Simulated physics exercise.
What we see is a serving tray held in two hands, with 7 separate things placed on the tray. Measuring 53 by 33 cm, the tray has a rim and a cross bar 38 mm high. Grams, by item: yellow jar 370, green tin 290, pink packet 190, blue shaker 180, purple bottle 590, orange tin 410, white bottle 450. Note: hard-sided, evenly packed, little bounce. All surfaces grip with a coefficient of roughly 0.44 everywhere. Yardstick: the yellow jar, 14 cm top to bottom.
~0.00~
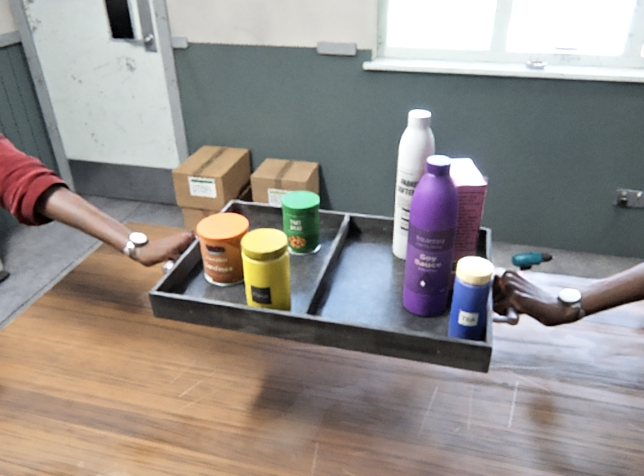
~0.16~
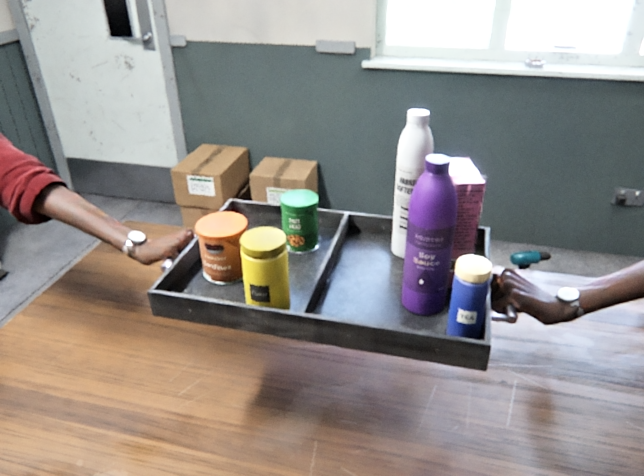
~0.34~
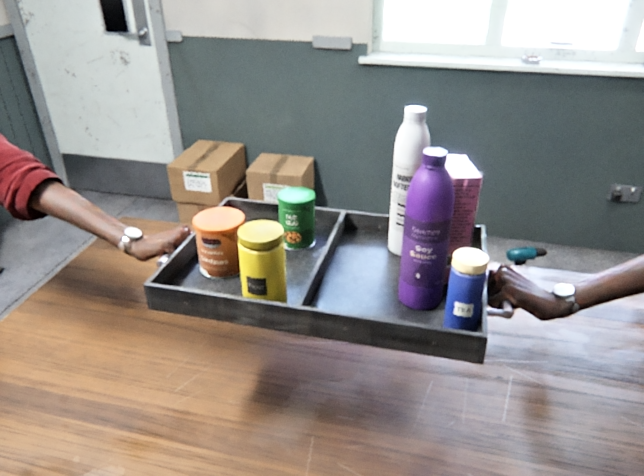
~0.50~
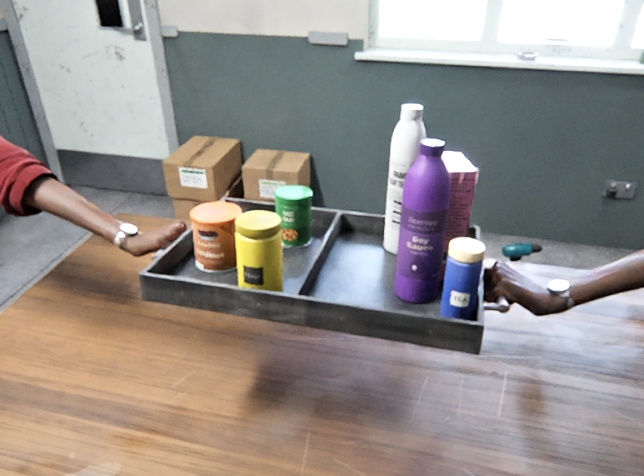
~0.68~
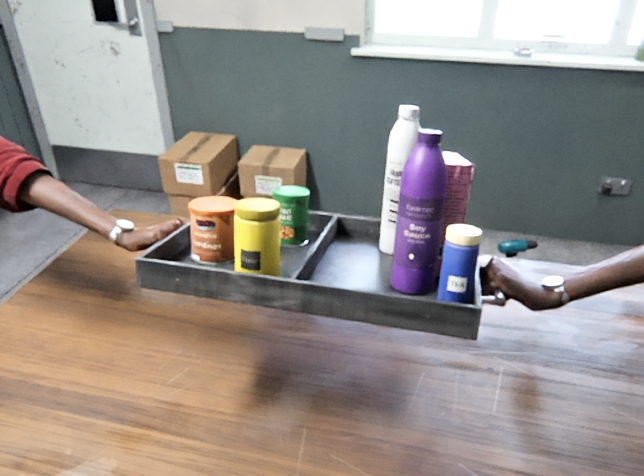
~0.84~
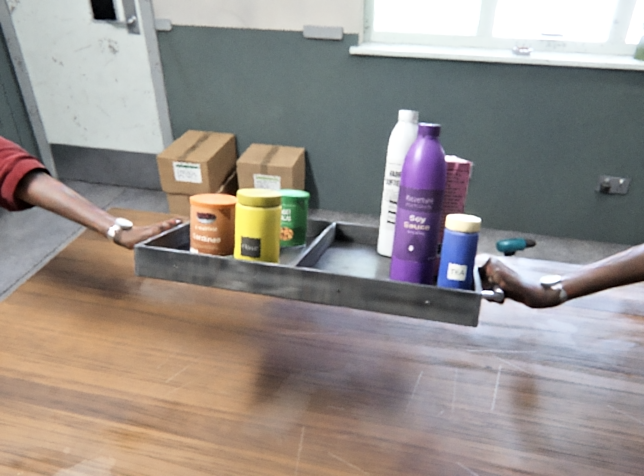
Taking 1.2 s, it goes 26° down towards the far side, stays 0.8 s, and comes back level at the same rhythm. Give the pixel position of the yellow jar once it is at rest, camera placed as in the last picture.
(286, 209).
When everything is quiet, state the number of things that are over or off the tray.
That makes 4.
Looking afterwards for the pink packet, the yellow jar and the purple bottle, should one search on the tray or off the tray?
Final state - the pink packet ends out of bounds; the yellow jar stays within bounds; the purple bottle stays within bounds.
After 1.34 s, tray tilted 26°, far edge down; white bottle now off the tray; yellow jar slid 2 cm near (264, 223); purple bottle tipped 71° from how it sat.
After 1.94 s, tray tilted 26°, far edge down; pink packet now off the tray; yellow jar slid 17 cm near (288, 217); purple bottle on its side.
At rest (4.9 s), off the tray, pink packet and white bottle; tipped over on the tray, blue shaker and purple bottle; not toppled but over 5 cm from the start, yellow jar and orange tin; the last one in place, give or take 5 cm. In the last view, yellow jar near (286, 209).
